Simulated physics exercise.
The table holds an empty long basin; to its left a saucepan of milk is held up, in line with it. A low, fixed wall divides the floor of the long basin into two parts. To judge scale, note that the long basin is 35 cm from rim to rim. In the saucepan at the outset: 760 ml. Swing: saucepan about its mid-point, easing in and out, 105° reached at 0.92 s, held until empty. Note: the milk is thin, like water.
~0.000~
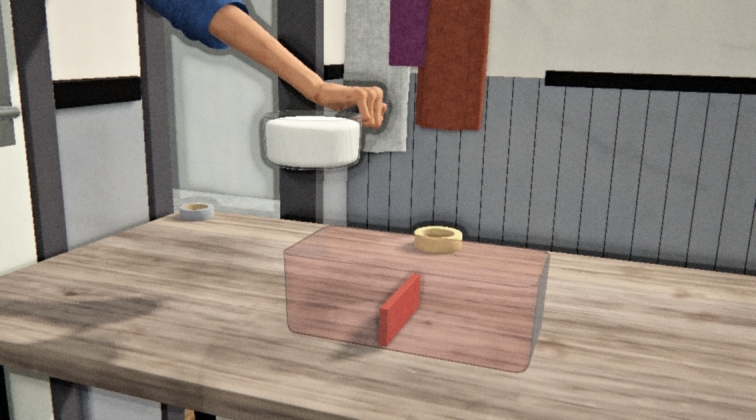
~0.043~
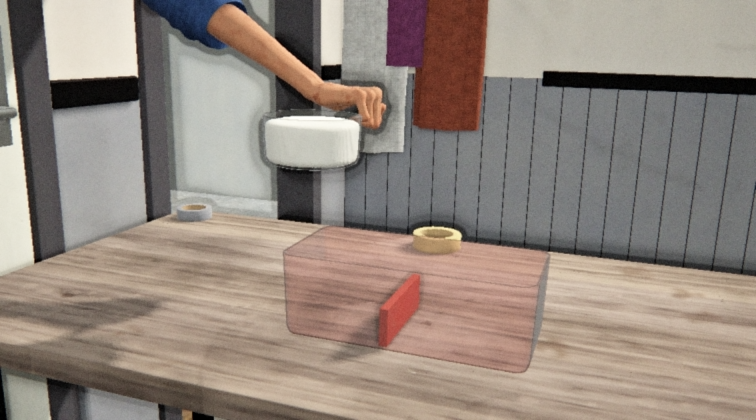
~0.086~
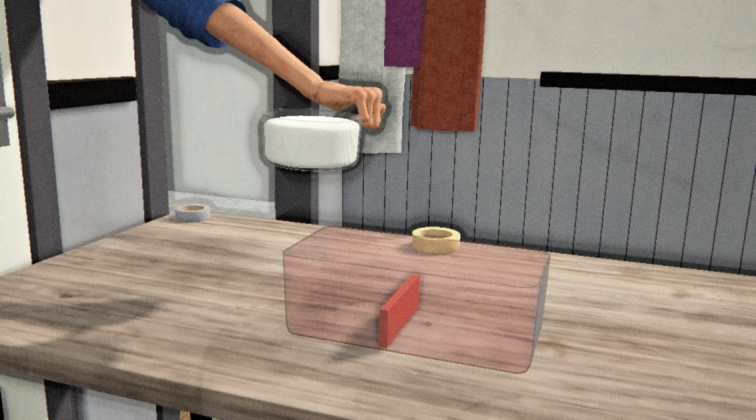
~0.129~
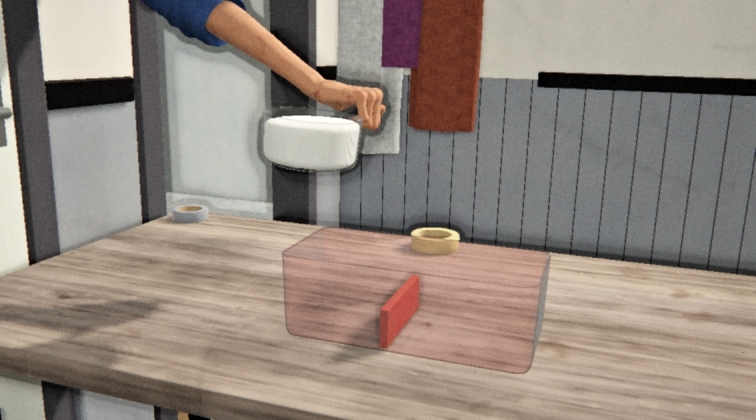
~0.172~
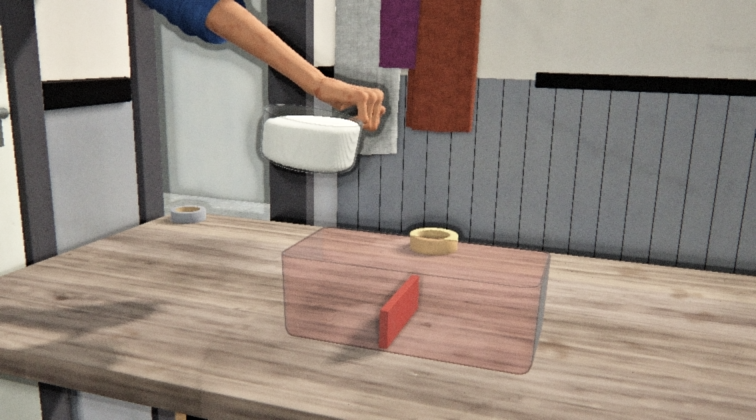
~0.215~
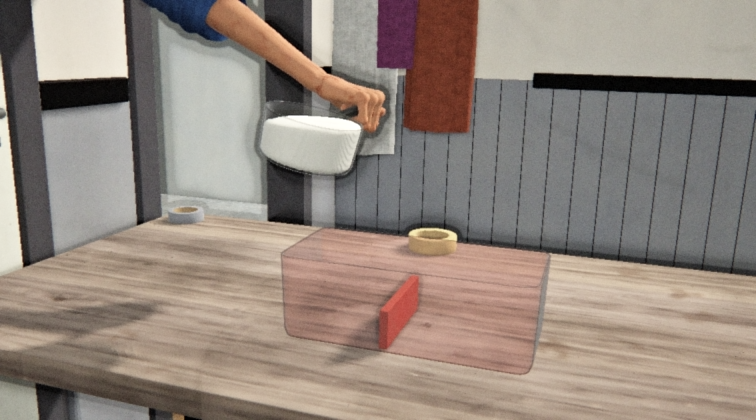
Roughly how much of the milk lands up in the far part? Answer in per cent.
Around 45 %.
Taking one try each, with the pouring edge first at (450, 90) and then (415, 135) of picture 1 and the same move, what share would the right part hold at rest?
I'd expect close to 95 per cent and then close to 95 per cent.
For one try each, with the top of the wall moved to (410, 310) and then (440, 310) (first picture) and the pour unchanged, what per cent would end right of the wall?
In turn about 40 and 10 per cent.
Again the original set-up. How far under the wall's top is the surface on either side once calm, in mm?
On the left it's about 36 mm; on the right, about 44 mm.
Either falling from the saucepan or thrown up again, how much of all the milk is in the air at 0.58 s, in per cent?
Near 40 per cent at that moment.
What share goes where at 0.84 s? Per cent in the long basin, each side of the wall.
Near 40 on the left, 44 on the right.
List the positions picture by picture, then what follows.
The first frame shows tilt 0°; pouring edge (357, 120); surface from (273, 120) to (358, 125); the long basin's rim runs from (306, 239) to (544, 270); the wall's top is at (401, 291).
The second frame shows tilt 1°; pouring edge (357, 120); surface from (273, 120) to (357, 125).
The third frame shows tilt 2°; pouring edge (358, 121); surface from (272, 119) to (358, 126).
The fourth frame shows tilt 5°; pouring edge (358, 124); surface from (273, 119) to (358, 127).
The fifth frame shows tilt 9°; pouring edge (359, 127); surface from (273, 119) to (359, 127).
The sixth frame shows tilt 14°; pouring edge (359, 131); surface from (271, 120) to (360, 128).
By 0.58 s the tilt is 73° and 46 per cent is still to pour, 6 is left of the wall and 8 right of it.
By 0.84 s the tilt is 103° and 7 per cent is still to pour, 39 is left of the wall and 45 right of it.
By 1.12 s the tilt is 105° and 0 per cent is still to pour, 53 is left of the wall and 45 right of it.
By 1.42 s the tilt is 105° and 0 per cent is still to pour, 54 is left of the wall and 45 right of it.
At rest 54 per cent lies left of the wall, 45 right of it and 1 outside.
